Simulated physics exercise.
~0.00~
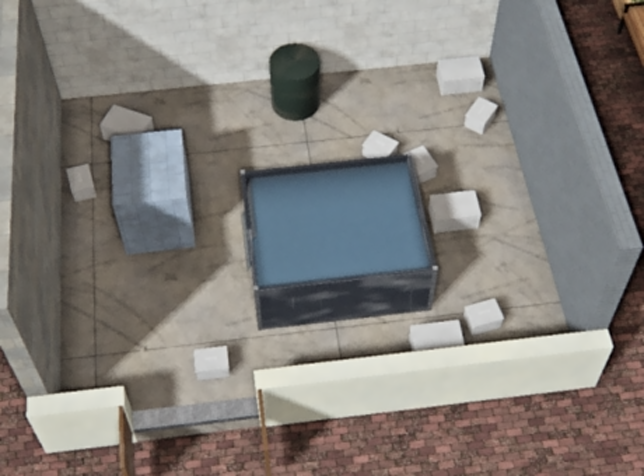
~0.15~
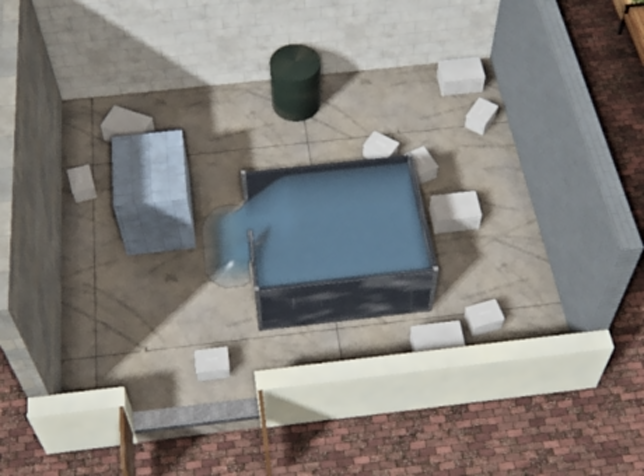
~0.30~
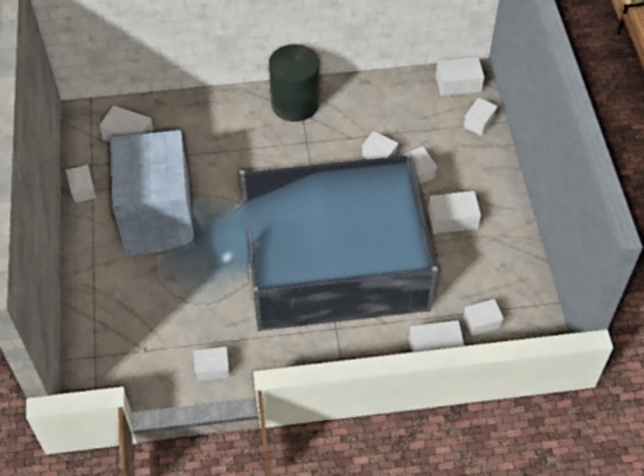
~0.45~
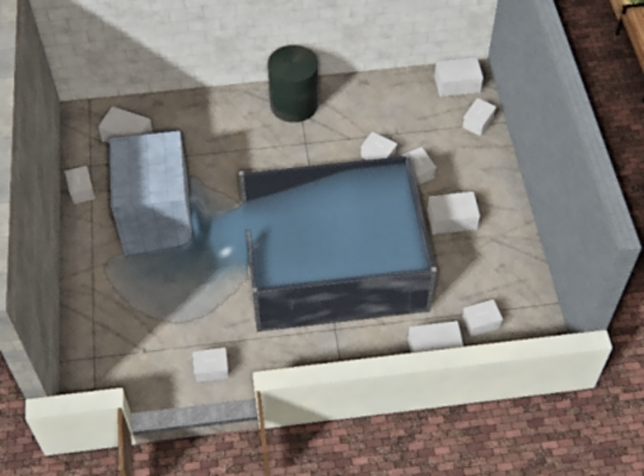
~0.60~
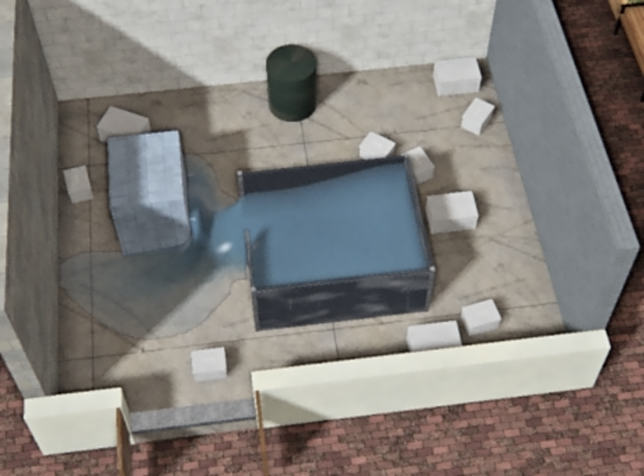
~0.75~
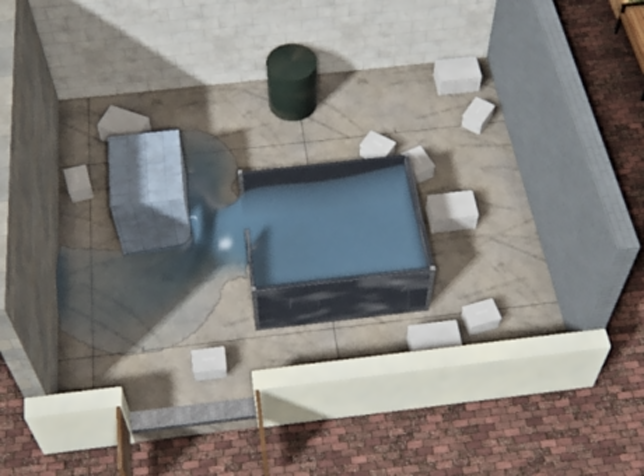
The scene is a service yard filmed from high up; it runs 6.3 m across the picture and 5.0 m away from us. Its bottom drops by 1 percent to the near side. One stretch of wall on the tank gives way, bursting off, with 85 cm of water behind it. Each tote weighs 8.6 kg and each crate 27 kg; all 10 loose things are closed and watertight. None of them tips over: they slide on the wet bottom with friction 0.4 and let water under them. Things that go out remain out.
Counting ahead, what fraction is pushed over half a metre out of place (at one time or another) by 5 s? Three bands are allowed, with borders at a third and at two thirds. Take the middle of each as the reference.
Only a small share, below a third.
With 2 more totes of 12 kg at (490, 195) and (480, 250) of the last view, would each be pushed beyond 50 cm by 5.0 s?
First stays inside, then stays inside.
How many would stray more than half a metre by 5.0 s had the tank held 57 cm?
The count would be 0.
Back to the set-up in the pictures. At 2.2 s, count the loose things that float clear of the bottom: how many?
At that instant the tally stands at 0.
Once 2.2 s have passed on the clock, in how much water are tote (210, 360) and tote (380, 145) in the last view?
I'd estimate 3 cm for the first and 0 cm for the second.
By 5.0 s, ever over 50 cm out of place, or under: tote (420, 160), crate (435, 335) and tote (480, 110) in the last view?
First falling below it, second falling below it, third exceeding it.
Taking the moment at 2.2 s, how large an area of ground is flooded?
The covered patch comes to about 18 m2.
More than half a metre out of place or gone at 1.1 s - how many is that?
I count 0.
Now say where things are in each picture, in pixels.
A tote at (421, 160) rests on the ground; a tote at (484, 312), on the bottom; 3.8 m2 under water; 0 of 10 have shifted, in the first frame.
A tote at (422, 160), on the bottom; a tote at (485, 313) rests on the ground; 4.4 m2 under water; 0 of 10 have shifted, in the second frame.
A tote at (421, 160), on the bottom; a tote at (484, 313), on the bottom; water covers 5.1 m2; 0 of 10 have shifted, in the third frame.
A tote at (420, 161) rests on the ground; a tote at (483, 314), on the bottom; 5.8 m2 under water; 0 of 10 have shifted, in the fourth frame.
A tote at (418, 160), on the bottom; a tote at (482, 313), on the bottom; 6.8 m2 under water; 0 of 10 have shifted, in the fifth frame.
A tote at (418, 160) rests on the ground; a tote at (482, 312), on the bottom; 7.9 m2 under water; 0 of 10 have shifted, in the sixth frame.
After 1.1 s 0 of 10 are over 50 cm from their spots; 0 afloat.
After 2.2 s 0 of 10 are over 50 cm from their spots; 0 afloat.
After 3.5 s 2 of 10 are over 50 cm from their spots; 2 afloat.
After 5.0 s 3 of 10 are over 50 cm from their spots, and 3 have been at some point; 2 afloat.
